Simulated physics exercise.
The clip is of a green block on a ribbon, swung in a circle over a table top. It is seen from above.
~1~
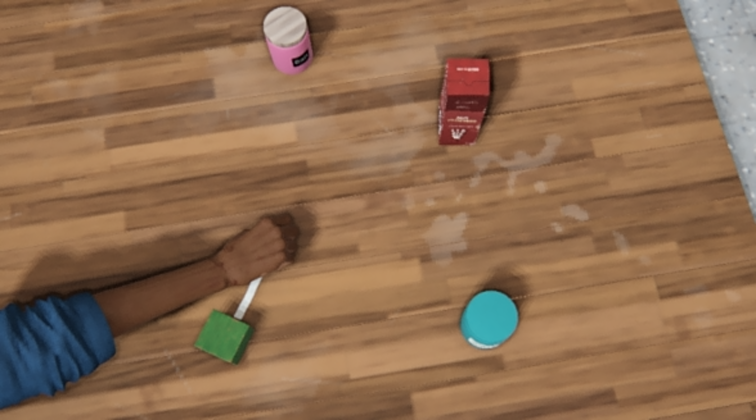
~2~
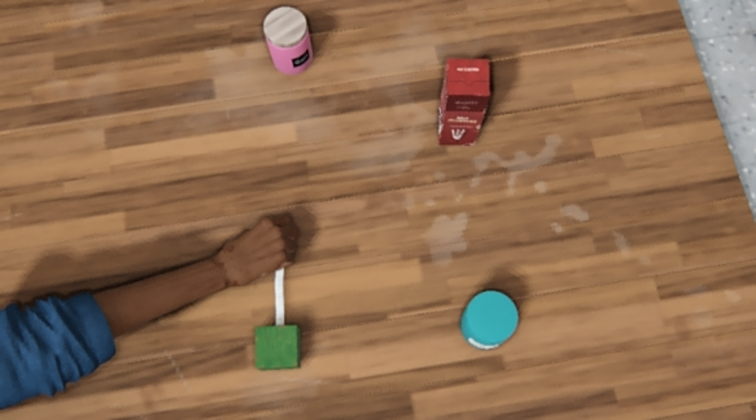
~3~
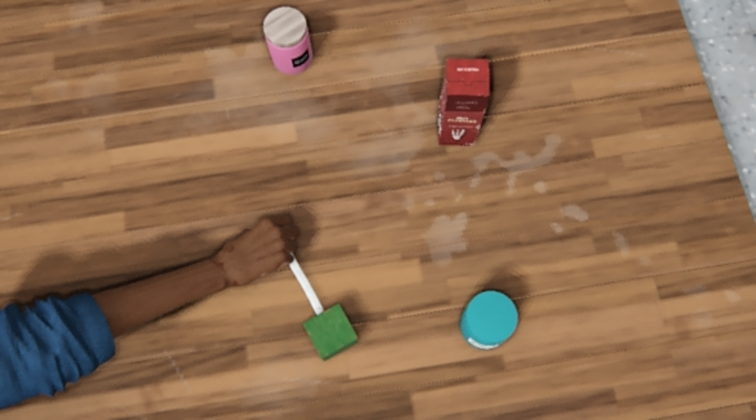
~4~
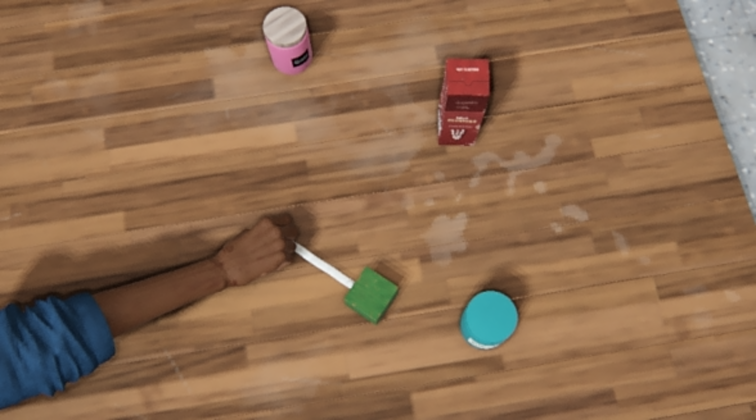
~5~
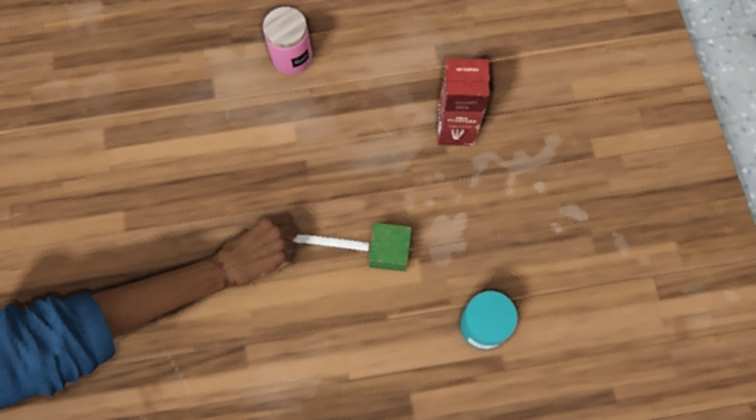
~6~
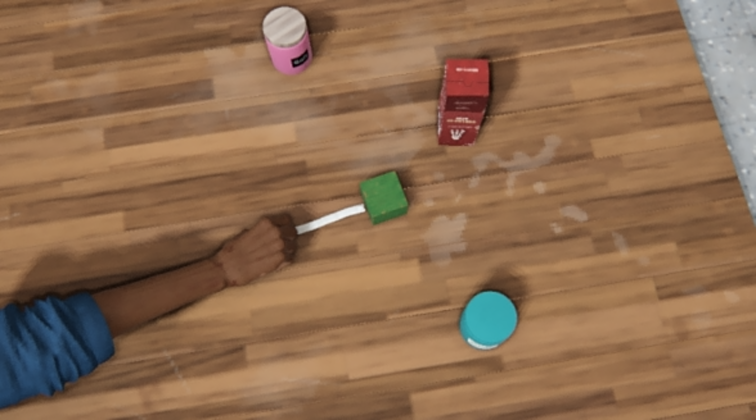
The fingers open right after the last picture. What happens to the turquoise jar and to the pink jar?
The turquoise jar remains clear, the pink jar takes the knock.
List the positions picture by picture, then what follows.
Green block (222, 335); turquoise jar (492, 316); pink jar (285, 25); red carton (469, 76), in the first picture.
Green block (276, 346), in the second picture.
Green block (330, 330), in the third picture.
Green block (371, 293), in the fourth picture.
Green block (390, 244), in the fifth picture.
Green block (384, 194); turquoise jar (491, 317); pink jar (284, 25); red carton (468, 77); going round anticlockwise, in the sixth picture.
Then, 0.08 s past the final frame, block near (338, 118).
Then, 0.20 s past the final frame, block near (310, 65); pink jar pushed aside.
When it is over, block near (311, 59); pink jar pushed aside. The turquoise jar escapes it and the pink jar is struck.
